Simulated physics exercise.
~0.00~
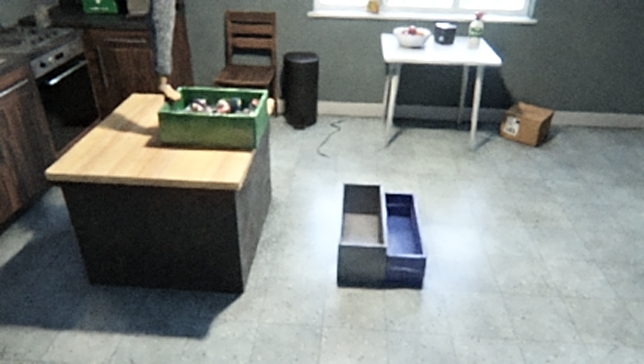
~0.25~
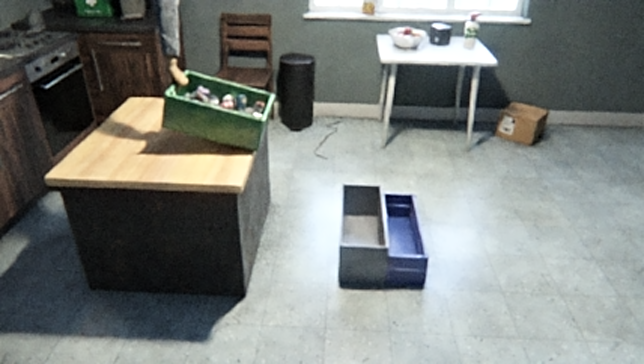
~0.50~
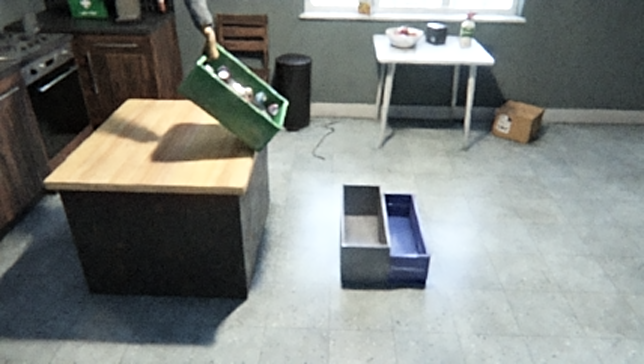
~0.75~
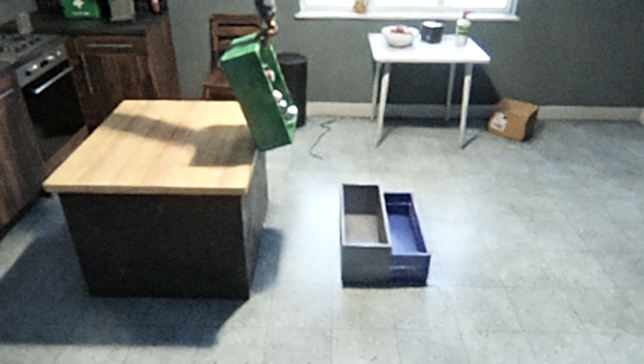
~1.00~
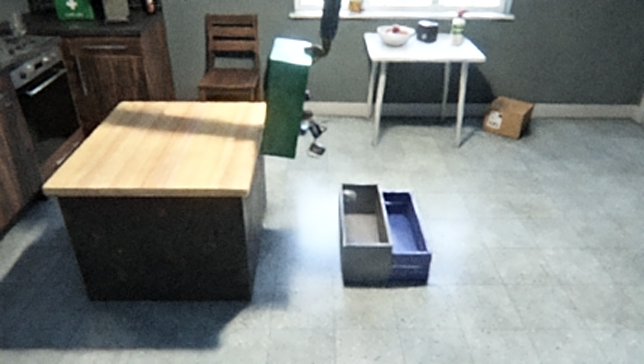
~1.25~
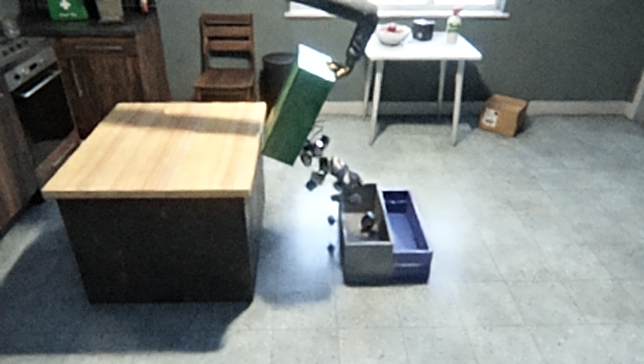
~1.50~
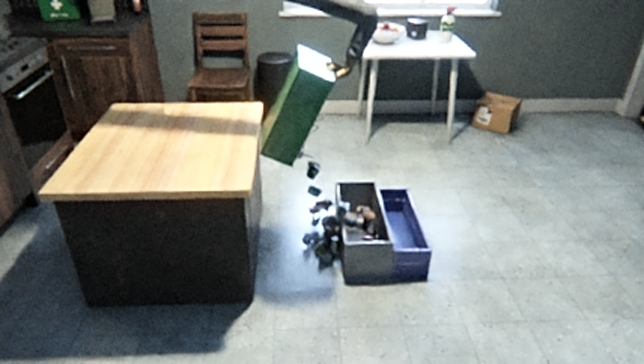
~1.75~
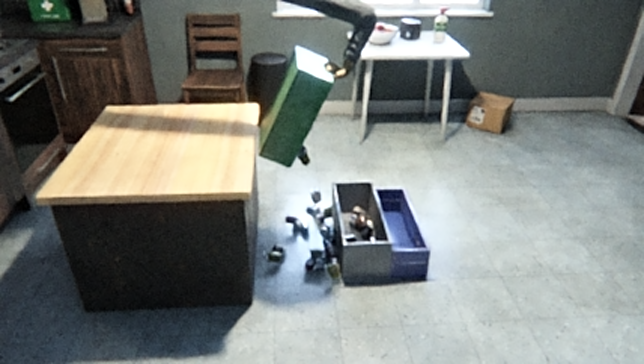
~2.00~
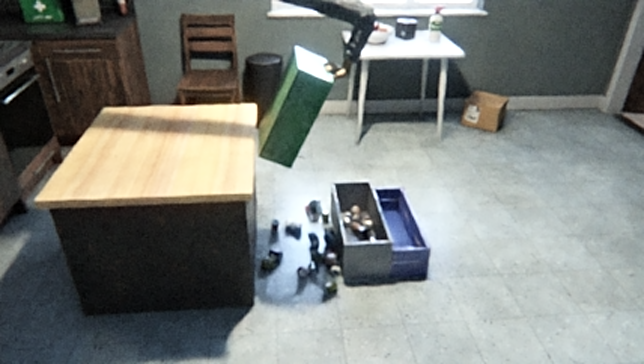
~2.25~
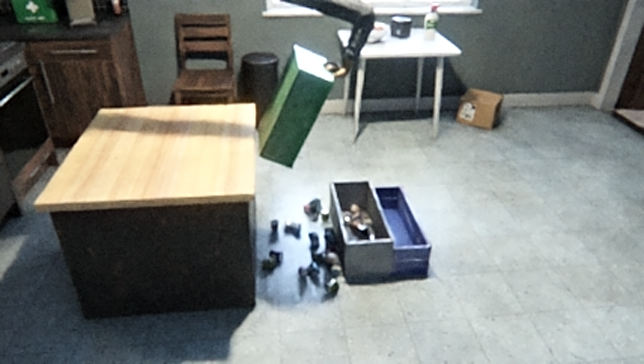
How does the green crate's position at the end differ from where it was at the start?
At the start the green crate sits level on top of the bench, near its far right corner. By the end it is farther right, held in the air just past the bench's right edge and tipped steeply over.
